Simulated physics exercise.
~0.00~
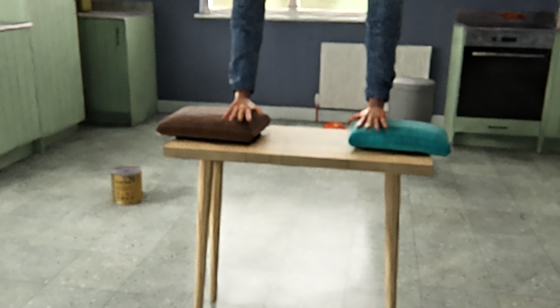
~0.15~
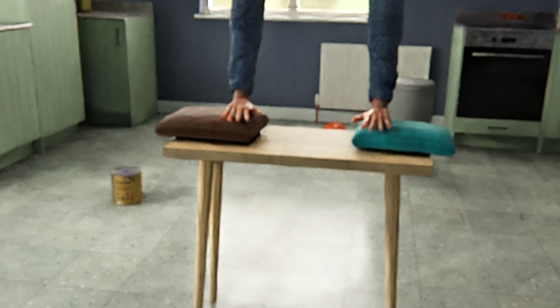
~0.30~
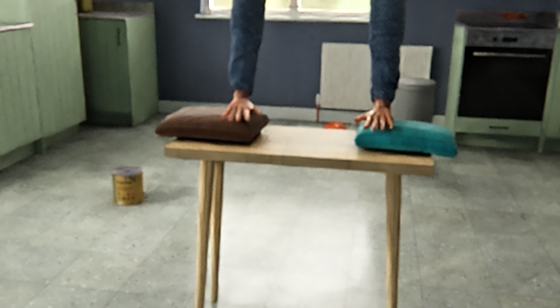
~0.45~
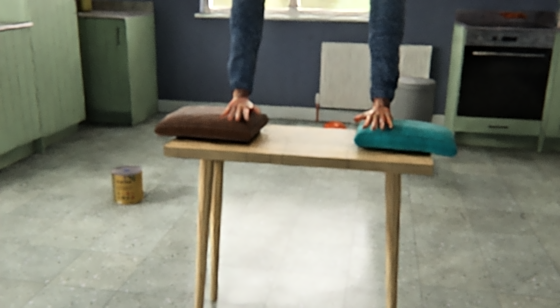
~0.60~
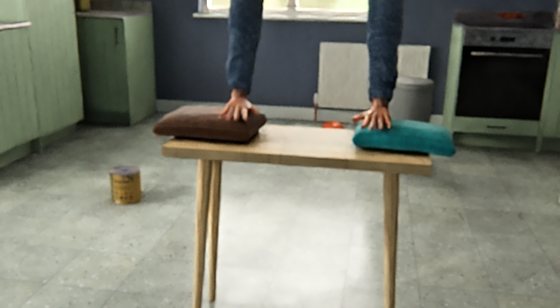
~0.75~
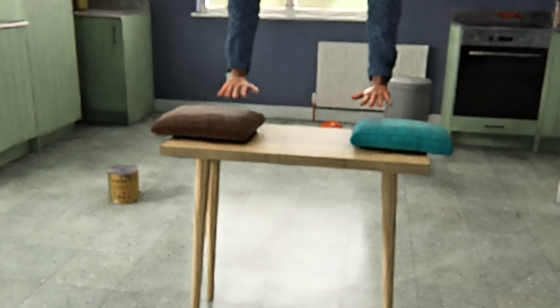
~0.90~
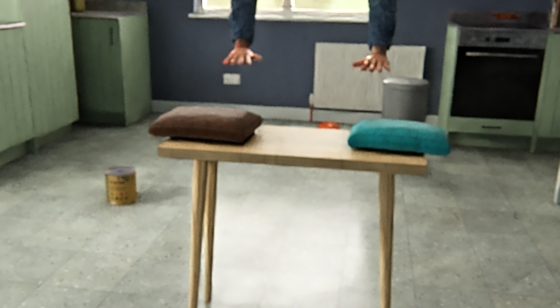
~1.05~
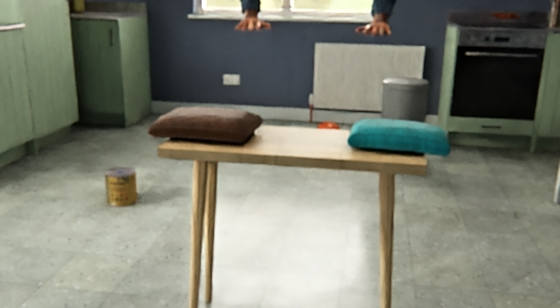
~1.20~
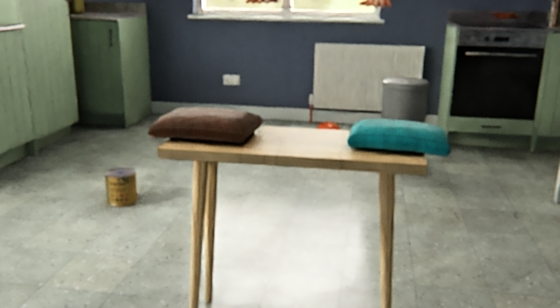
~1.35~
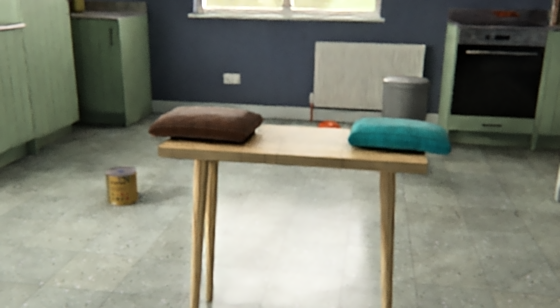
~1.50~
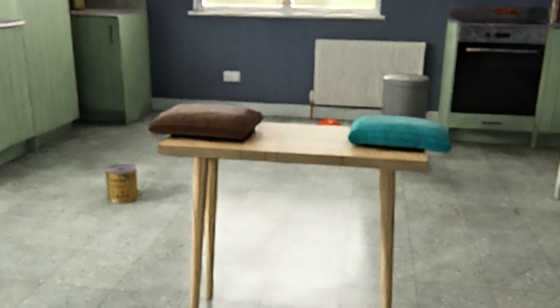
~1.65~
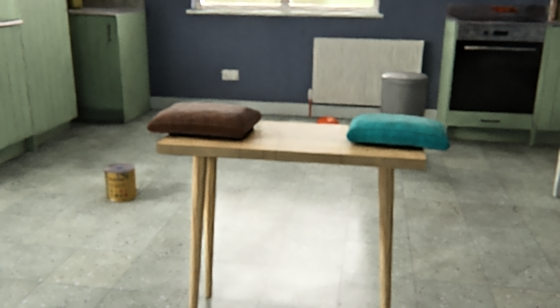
A kitchen with green cabinets, a dark blue wall and a grey tiled floor is seen from the front by a slightly swaying camera. A narrow wooden side table stands in the foreground, with a brown soft bag on its left end and a turquoise sack on its right, while a tin sits on the floor to the left. Two hands reaching down from above press on the bags, the turquoise one shifting slightly right. The hands then let go, lift and leave at the top. Both bags stay at rest on the table.
